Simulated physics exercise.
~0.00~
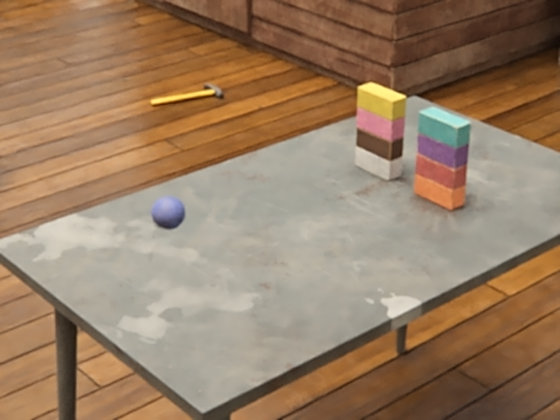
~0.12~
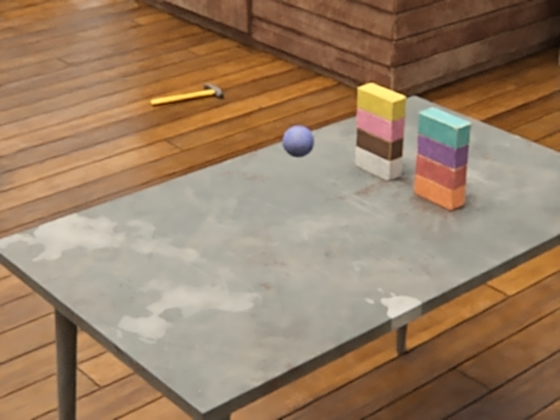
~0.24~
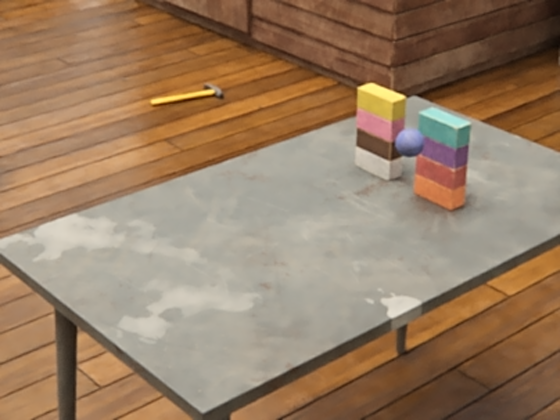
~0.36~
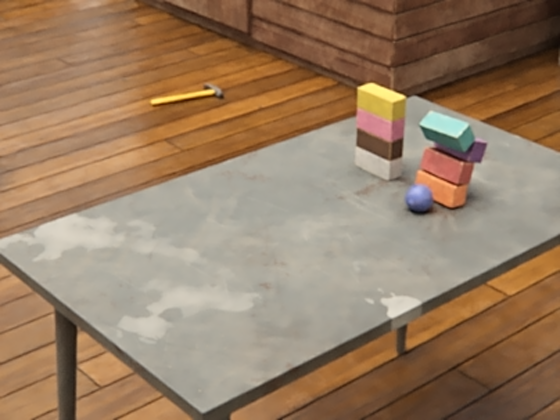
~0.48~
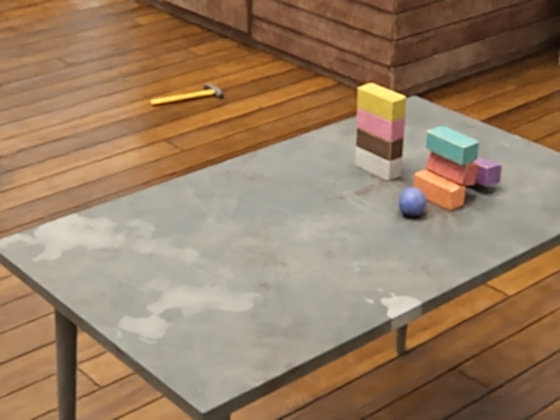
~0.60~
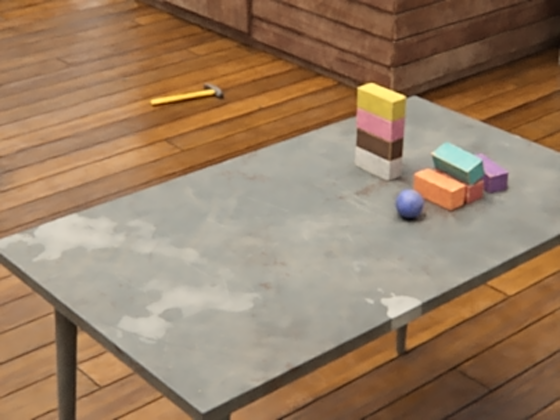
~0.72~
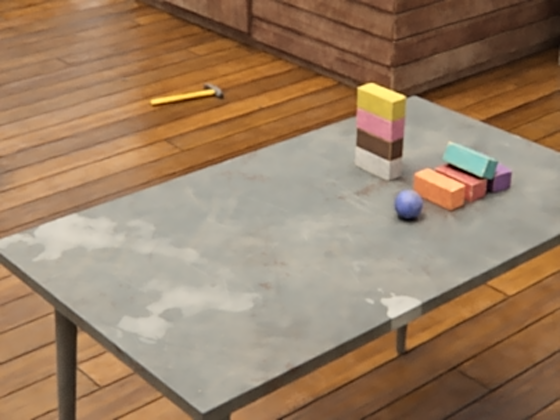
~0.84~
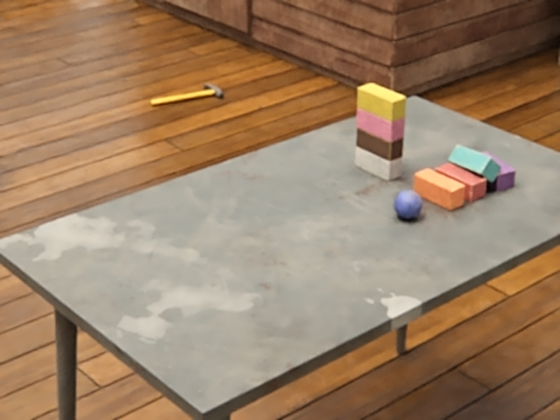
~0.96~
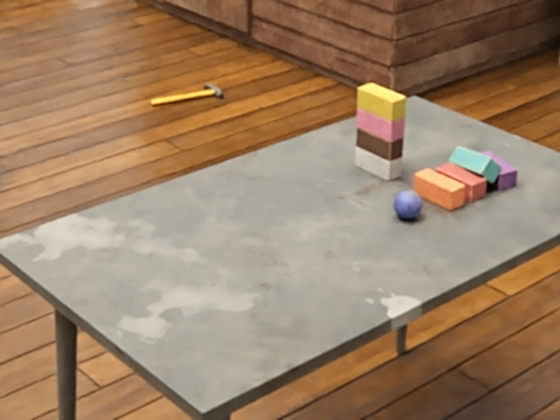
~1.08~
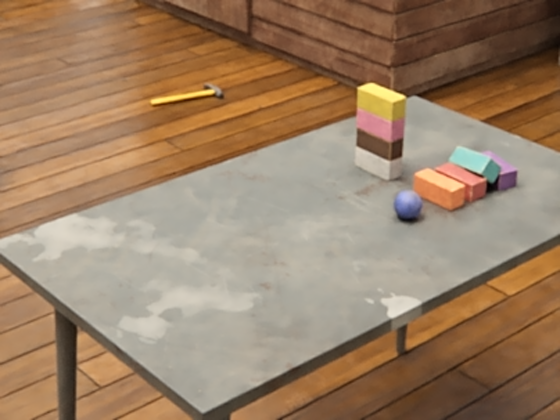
In the video, a blue ball flies rightward over a gray table toward two stacks of colored blocks and strikes the right one, toppling its turquoise, purple and red blocks beside the orange block, while the yellow-topped stack stays standing and the ball rests nearby.
